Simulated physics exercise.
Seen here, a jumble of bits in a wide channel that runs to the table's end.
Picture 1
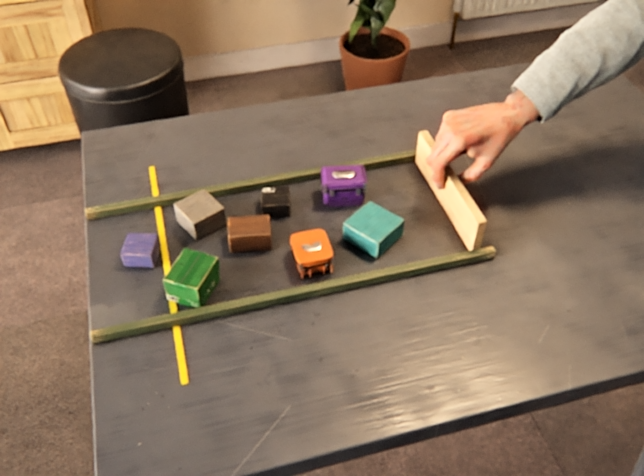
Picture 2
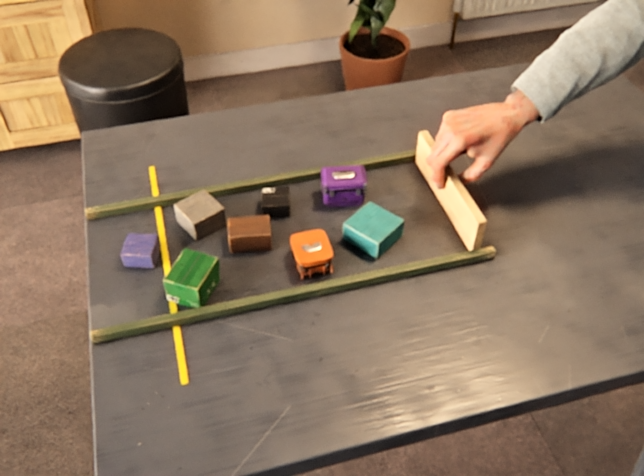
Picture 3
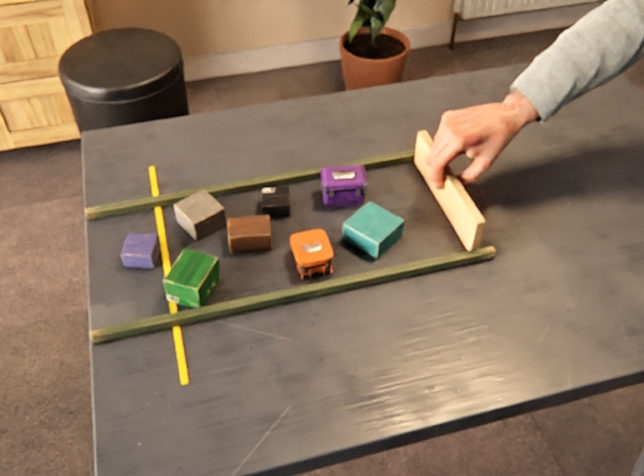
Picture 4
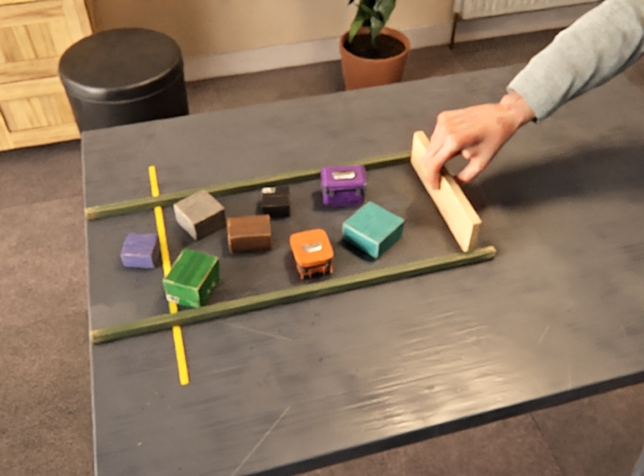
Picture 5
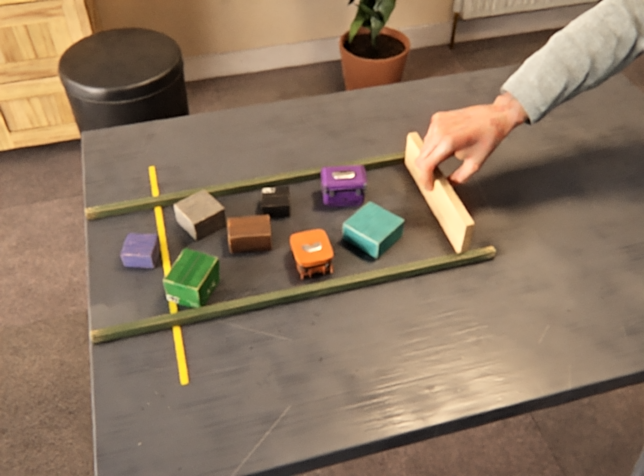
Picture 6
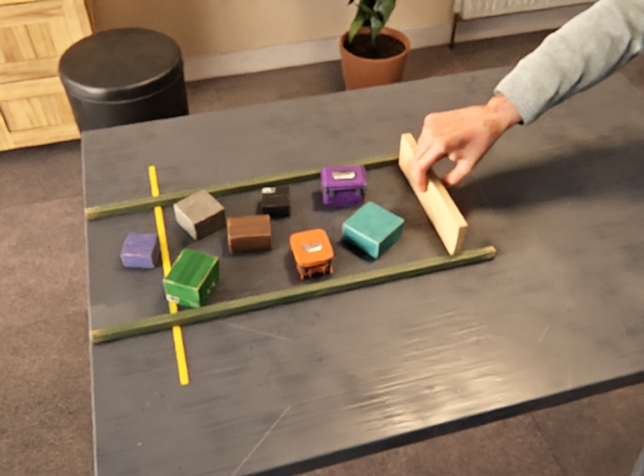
A hand slid a wooden board slightly left between two green strips on a dark table, while the small colored blocks and cases, scattered around and beyond a yellow tape line, stayed still.
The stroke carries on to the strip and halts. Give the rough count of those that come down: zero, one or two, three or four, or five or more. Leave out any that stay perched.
Here the number that fall off is one or two.
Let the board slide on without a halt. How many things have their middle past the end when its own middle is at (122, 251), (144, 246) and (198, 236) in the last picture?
In that order 5, 5 and 0.
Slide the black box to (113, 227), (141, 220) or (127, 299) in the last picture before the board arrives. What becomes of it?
The black box comes down; goes over; goes over.
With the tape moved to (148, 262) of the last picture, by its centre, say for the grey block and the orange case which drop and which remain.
The grey block goes over, the orange case survives.
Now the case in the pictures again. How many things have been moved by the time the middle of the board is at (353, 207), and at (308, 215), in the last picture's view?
The counts are 3 and 5.
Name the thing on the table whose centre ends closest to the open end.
Foremost is the brown block.
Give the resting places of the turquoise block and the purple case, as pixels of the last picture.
Near (143, 264) and (137, 226).
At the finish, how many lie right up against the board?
In contact: 3.
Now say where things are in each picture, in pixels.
Blue block (141, 250); green box (193, 279); grey block (200, 214); board (448, 189); tape (166, 259), in the first frame.
Green box (193, 279); orange case (312, 255), in the second frame.
Grey block (200, 215); board (447, 189), in the third frame.
Blue block (141, 250); purple case (344, 185), in the fourth frame.
Green box (193, 279); black box (276, 202), in the fifth frame.
Blue block (141, 250); green box (193, 279); grey block (200, 215); board (430, 192); tape (166, 259), in the sixth frame.
Soon after, none off yet; blue block at rest near (141, 250); green box at rest near (193, 279); grey block at rest near (200, 215).
By the end, the number that fall off is one or two; fallen, grey block and blue block.
